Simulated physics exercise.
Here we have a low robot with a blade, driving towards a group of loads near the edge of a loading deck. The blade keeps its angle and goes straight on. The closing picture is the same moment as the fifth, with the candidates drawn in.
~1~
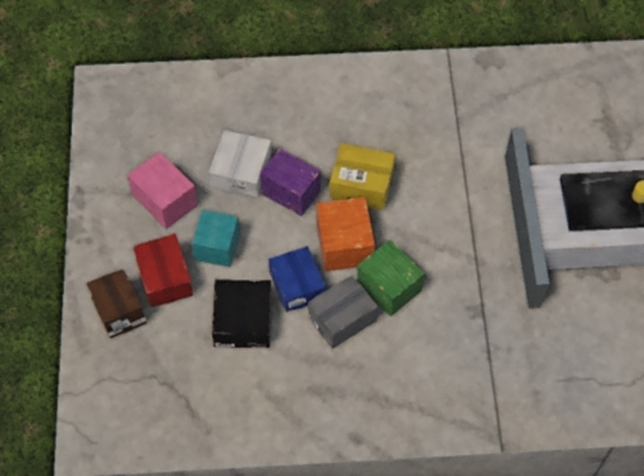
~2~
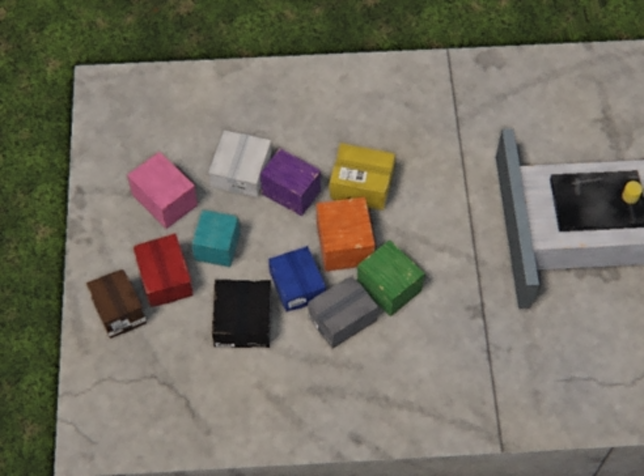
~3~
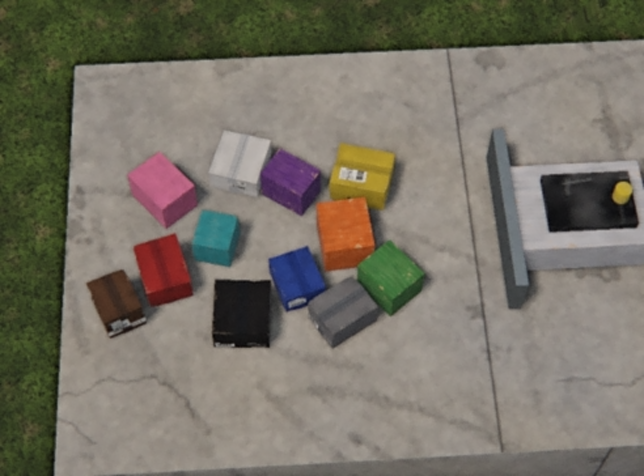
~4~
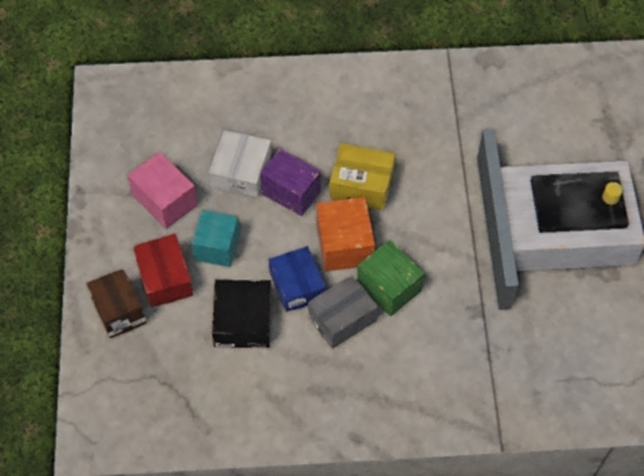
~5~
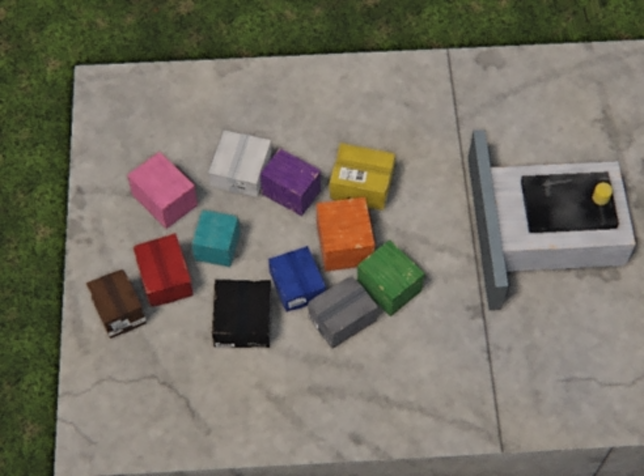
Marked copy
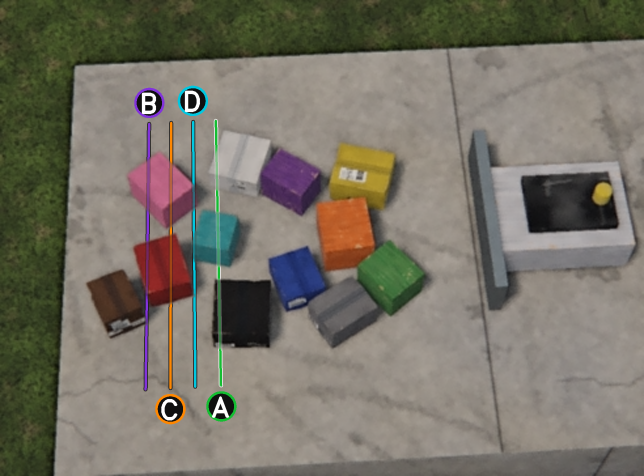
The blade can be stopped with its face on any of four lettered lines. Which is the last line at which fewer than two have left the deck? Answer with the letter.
No second one falls up to D.
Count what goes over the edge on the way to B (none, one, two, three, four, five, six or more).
By then, three.
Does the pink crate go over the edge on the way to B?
Yes.
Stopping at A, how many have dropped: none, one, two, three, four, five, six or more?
The count is none.
On the marked copy, A at (218, 245); B at (147, 249); C at (171, 248); D at (194, 246).
With D. Early on, robot (458, 207); grey box (316, 319); green crate (361, 282).
Further on, robot (352, 212); red parcel (152, 273); pink crate (153, 193).
At the end, robot (269, 216); brown parcel over the edge; pink crate (78, 198); one fallen.
As for the rest, A is within the limit but short; B drops three; C drops three.
